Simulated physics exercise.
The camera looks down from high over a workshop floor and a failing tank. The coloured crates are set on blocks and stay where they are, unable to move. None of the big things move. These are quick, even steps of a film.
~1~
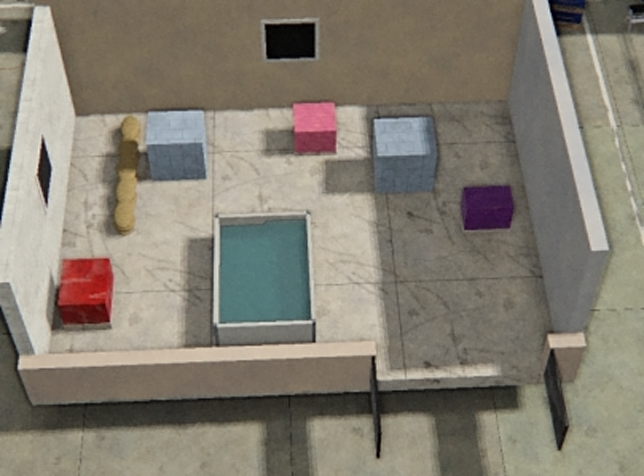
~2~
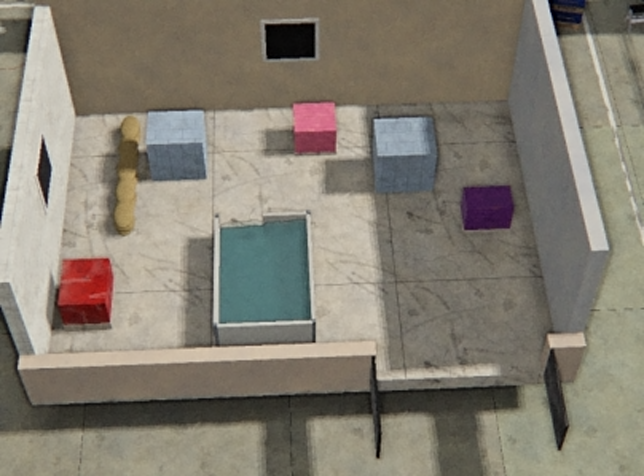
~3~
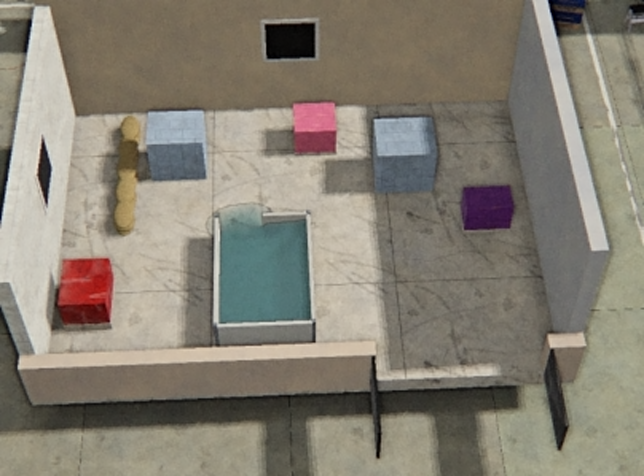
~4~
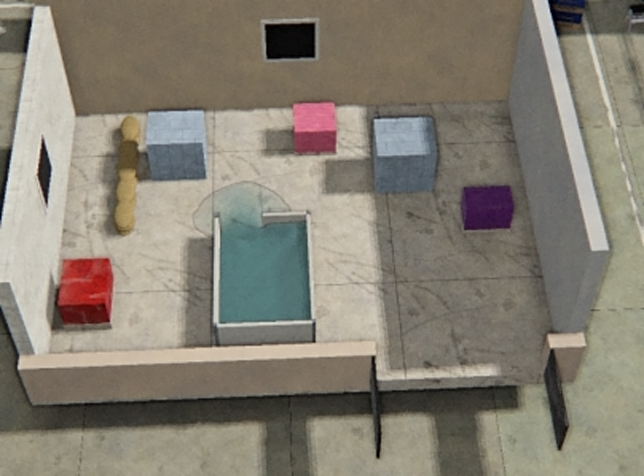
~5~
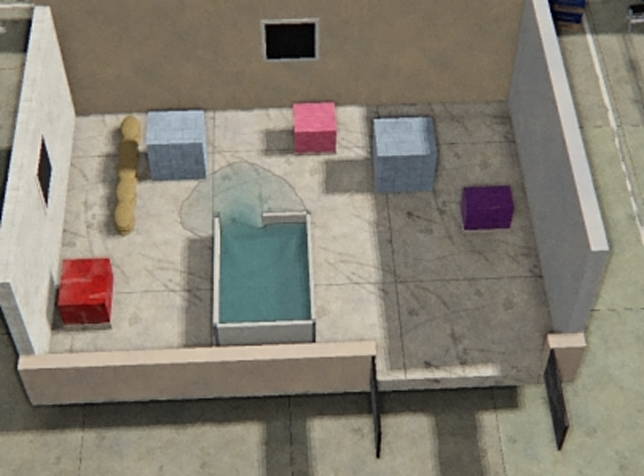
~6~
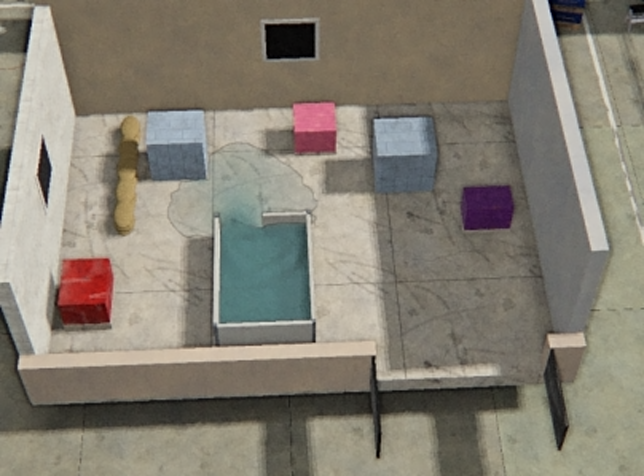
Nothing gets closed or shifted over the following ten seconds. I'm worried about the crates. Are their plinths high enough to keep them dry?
Well, the purple crate will stay dry, the red crate will stay dry, the pink crate will get wet.
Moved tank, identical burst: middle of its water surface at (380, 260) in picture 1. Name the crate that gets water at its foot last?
That would be the one in red.
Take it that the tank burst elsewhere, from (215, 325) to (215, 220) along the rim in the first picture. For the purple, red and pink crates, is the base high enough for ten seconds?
Then: The purple crate keeps dry, the red crate is topped, the pink crate is soaked.
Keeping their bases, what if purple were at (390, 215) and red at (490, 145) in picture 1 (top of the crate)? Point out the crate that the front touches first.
That would be the pink one.
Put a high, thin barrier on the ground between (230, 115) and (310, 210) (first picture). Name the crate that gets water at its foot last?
The purple crate is last.
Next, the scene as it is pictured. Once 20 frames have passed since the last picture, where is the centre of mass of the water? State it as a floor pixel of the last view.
I'd say near (248, 220).
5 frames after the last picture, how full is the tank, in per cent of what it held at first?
Estimate: Close to 76 %.
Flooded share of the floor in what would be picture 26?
Estimated share: About 35 %.
A moment on, water covers 15 % of the floor; the purple crate not reached, the red crate not reached, the pink crate water round its plinth.
Next, water covers 20 % of the floor; the purple crate not reached, the red crate not reached, the pink crate water round its plinth.
Then, water covers 35 % of the floor; the purple crate not reached, the red crate water round its plinth, the pink crate water round its plinth.
Later, water covers 55 % of the floor; the purple crate not reached, the red crate water round its plinth, the pink crate water round its plinth.
In the end, water covers 75 % of the floor; the purple crate stayed above the water, the red crate stayed above the water, the pink crate was topped.
